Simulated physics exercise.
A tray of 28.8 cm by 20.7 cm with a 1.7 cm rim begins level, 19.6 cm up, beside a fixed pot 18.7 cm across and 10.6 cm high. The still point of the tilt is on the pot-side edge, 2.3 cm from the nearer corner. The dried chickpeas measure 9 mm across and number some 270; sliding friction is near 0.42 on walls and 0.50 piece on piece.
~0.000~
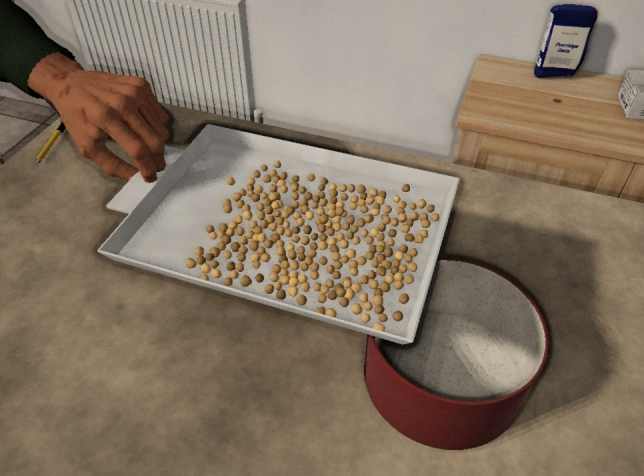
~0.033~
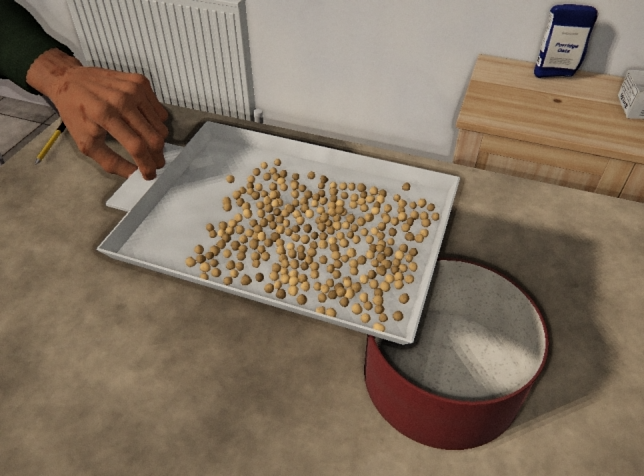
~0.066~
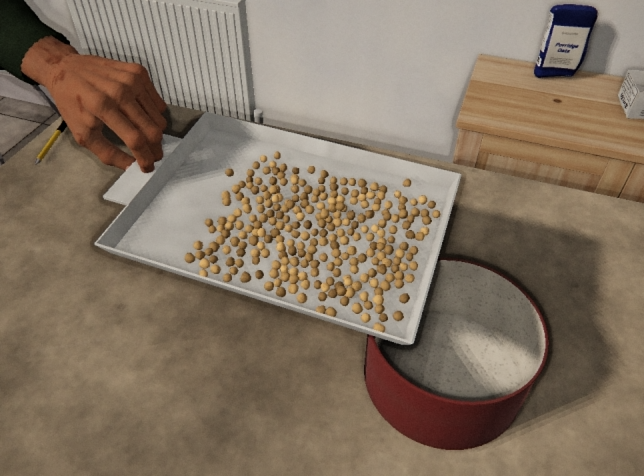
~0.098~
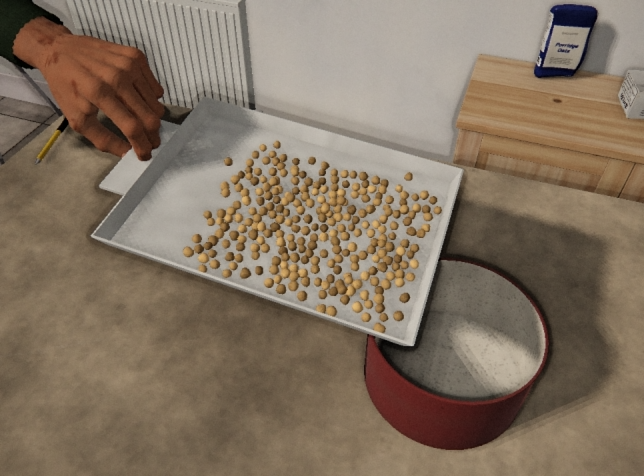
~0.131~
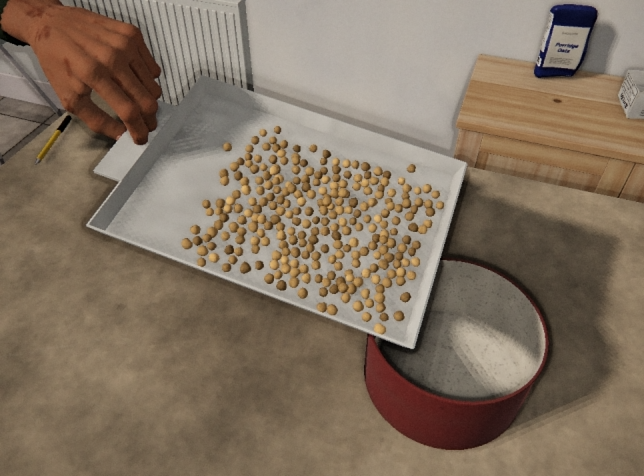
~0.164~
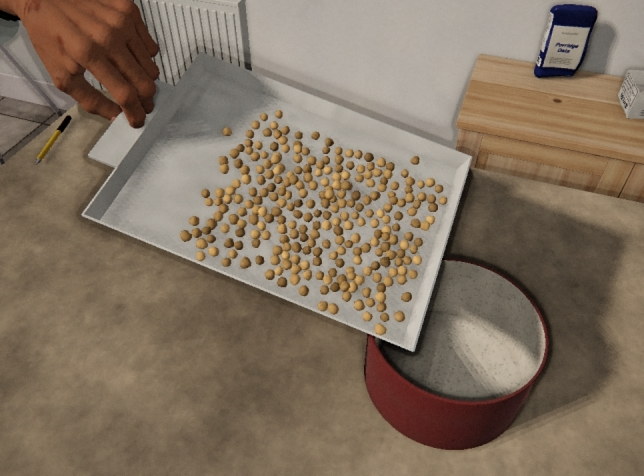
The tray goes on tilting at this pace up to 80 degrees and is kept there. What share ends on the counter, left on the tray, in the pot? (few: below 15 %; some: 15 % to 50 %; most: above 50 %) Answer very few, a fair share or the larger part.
Counter the larger part, tray very few, pot very few.
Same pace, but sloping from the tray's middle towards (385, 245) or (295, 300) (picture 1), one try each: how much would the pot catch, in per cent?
About 75 and 0 per cent.
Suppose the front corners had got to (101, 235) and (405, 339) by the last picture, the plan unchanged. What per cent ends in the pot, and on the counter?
Pot 0, counter 100.
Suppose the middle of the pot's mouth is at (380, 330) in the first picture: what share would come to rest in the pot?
About 0 per cent.
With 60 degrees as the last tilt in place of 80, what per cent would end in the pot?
In that case some 5 per cent.
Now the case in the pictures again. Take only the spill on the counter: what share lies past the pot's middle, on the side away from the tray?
Roughly 70 per cent.
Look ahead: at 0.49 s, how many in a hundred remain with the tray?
Some 100 per cent of the load.
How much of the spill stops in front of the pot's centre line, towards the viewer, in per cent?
About 100 per cent.
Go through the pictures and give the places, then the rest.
Tray tilt 0 degrees, front corners at (109, 247) and (405, 332); middle of the pieces at (315, 237); pot at (457, 323), in the first frame.
Tray tilt 1 degrees, front corners at (109, 245) and (405, 332); middle of the pieces at (315, 235), in the second frame.
Tray tilt 3 degrees, front corners at (107, 240) and (406, 333), lowest corner right front; middle of the pieces at (315, 232), in the third frame.
Tray tilt 7 degrees, front corners at (103, 232) and (406, 335), lowest corner right front; middle of the pieces at (315, 227), in the fourth frame.
Tray tilt 12 degrees, front corners at (99, 222) and (407, 337), lowest corner right front; middle of the pieces at (316, 220), in the fifth frame.
Tray tilt 17 degrees, front corners at (95, 211) and (408, 339), lowest corner right front; middle of the pieces at (318, 213); pot at (457, 323). The tray's pace is about 165 degrees a second, in the sixth frame.
After 0.36 s, tilt 50 degrees; the tray holds 100 %, the pot 0 %.
After 0.49 s, tilt 72 degrees; the tray holds 100 %, the pot 0 %.
Then, at 0.75 s, tilt 80 degrees; the tray holds 5 %, the pot 0 %.
In the end, at 1.6 s, counter 100 %, tray 0 %, pot 0 %.
